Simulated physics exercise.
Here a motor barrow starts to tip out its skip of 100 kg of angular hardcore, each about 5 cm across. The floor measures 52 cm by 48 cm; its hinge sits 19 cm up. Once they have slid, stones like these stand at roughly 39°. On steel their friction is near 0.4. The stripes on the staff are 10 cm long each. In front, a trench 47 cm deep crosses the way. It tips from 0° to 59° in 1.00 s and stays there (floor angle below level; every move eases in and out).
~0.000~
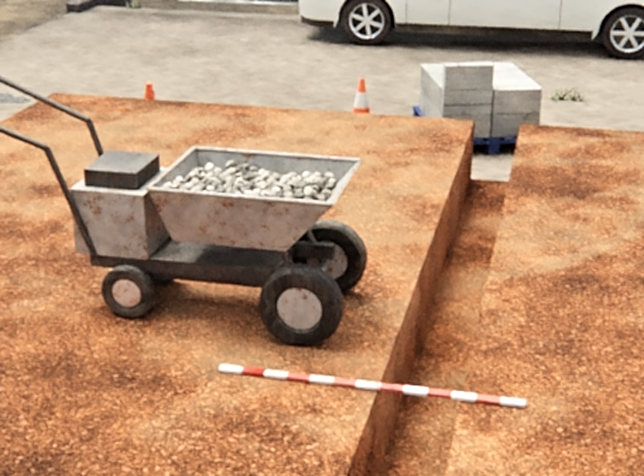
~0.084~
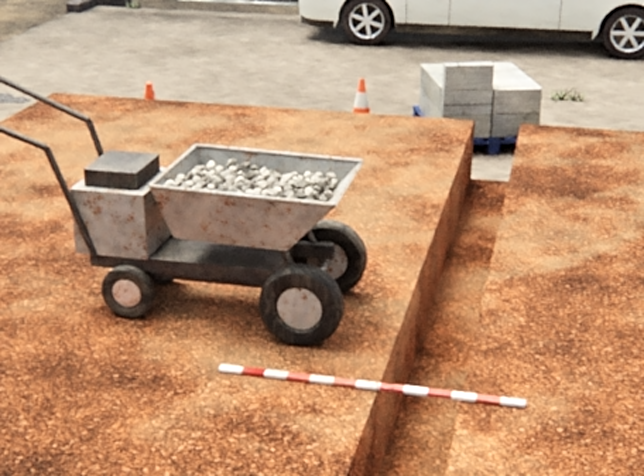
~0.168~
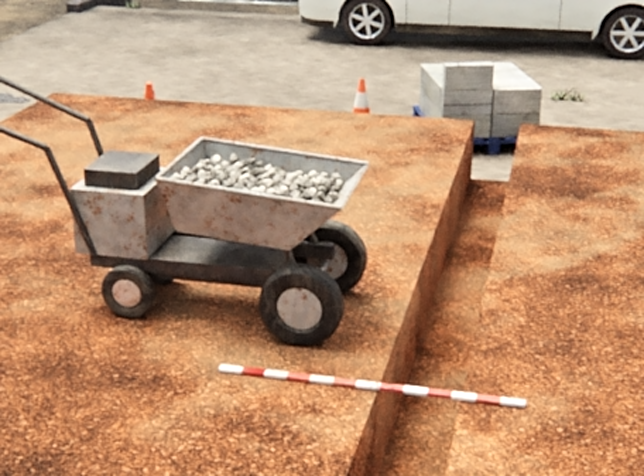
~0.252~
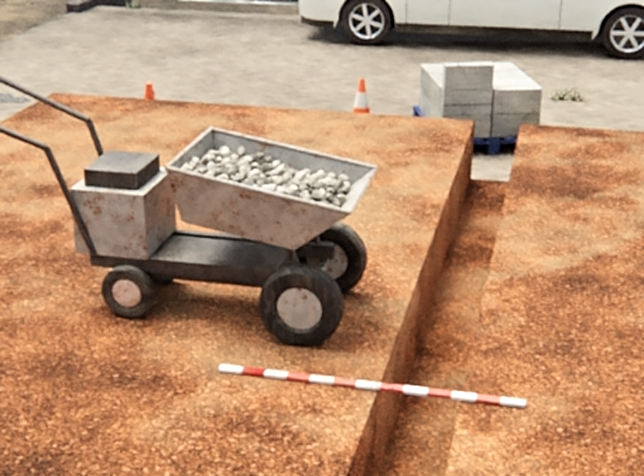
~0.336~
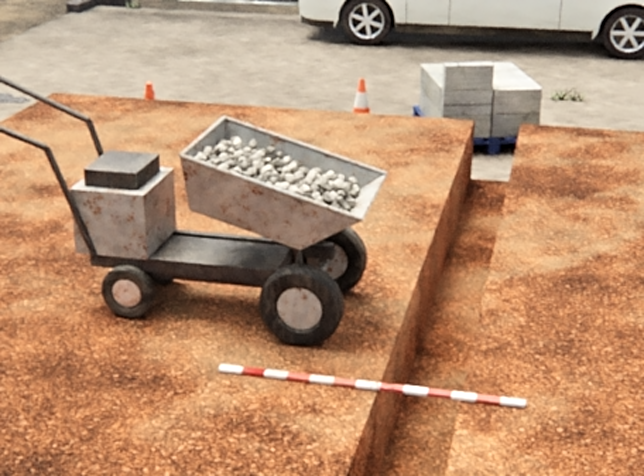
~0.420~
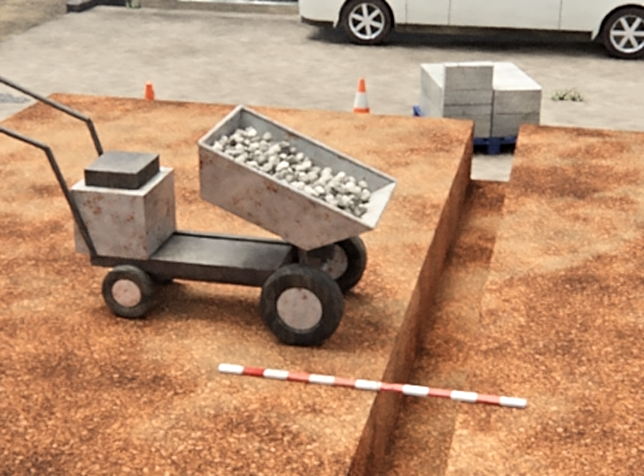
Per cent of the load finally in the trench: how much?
Approx. 41 %.
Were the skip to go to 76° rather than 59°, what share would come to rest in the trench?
In that case some 70 per cent.
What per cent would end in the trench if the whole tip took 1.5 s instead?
Near 40 per cent.
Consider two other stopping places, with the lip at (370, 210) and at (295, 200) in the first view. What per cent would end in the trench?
The first start gives about 20 per cent, the second about 50.
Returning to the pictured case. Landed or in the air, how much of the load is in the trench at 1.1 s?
By then, around 10 percent.
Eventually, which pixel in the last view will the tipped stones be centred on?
I'd put it close to (450, 412).
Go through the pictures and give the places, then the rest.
In the first picture, the skip is at 0°, its lip at (332, 205); the top of the load is at (261, 178).
The second picture shows lip at (335, 206), floor tilted 1°, highest stones at (242, 175); the stones move at 0.2 m/s on average.
In the third picture, the skip is at 4°, its lip at (341, 208); the top of the load is at (224, 168); the stones move at 0.4 m/s on average.
In the fourth picture, the skip is at 9°, its lip at (351, 213); the top of the load is at (227, 160); the stones move at 0.6 m/s on average.
In the fifth picture, the skip is at 16°, its lip at (362, 220); the top of the load is at (230, 150); the stones move at 0.7 m/s on average.
In the sixth picture, the skip is at 22°, its lip at (374, 229); the top of the load is at (241, 137); the stones move at 0.8 m/s on average.
After 0.8 s the floor is at 50°; 100 % in the skip; the foremost stones are at (397, 245).
After 1.1 s the floor is at 59°; 91 % in the skip, 9 % in the trench; the foremost stones are at (461, 340).
After 1.5 s the floor is at 59°; 66 % in the skip, 27 % in the trench, 8 % past the trench; the foremost stones are at (526, 345).
After 3.4 s the floor is at 59°; 50 % in the skip, 41 % in the trench, 9 % past the trench; the foremost stones are at (560, 346).
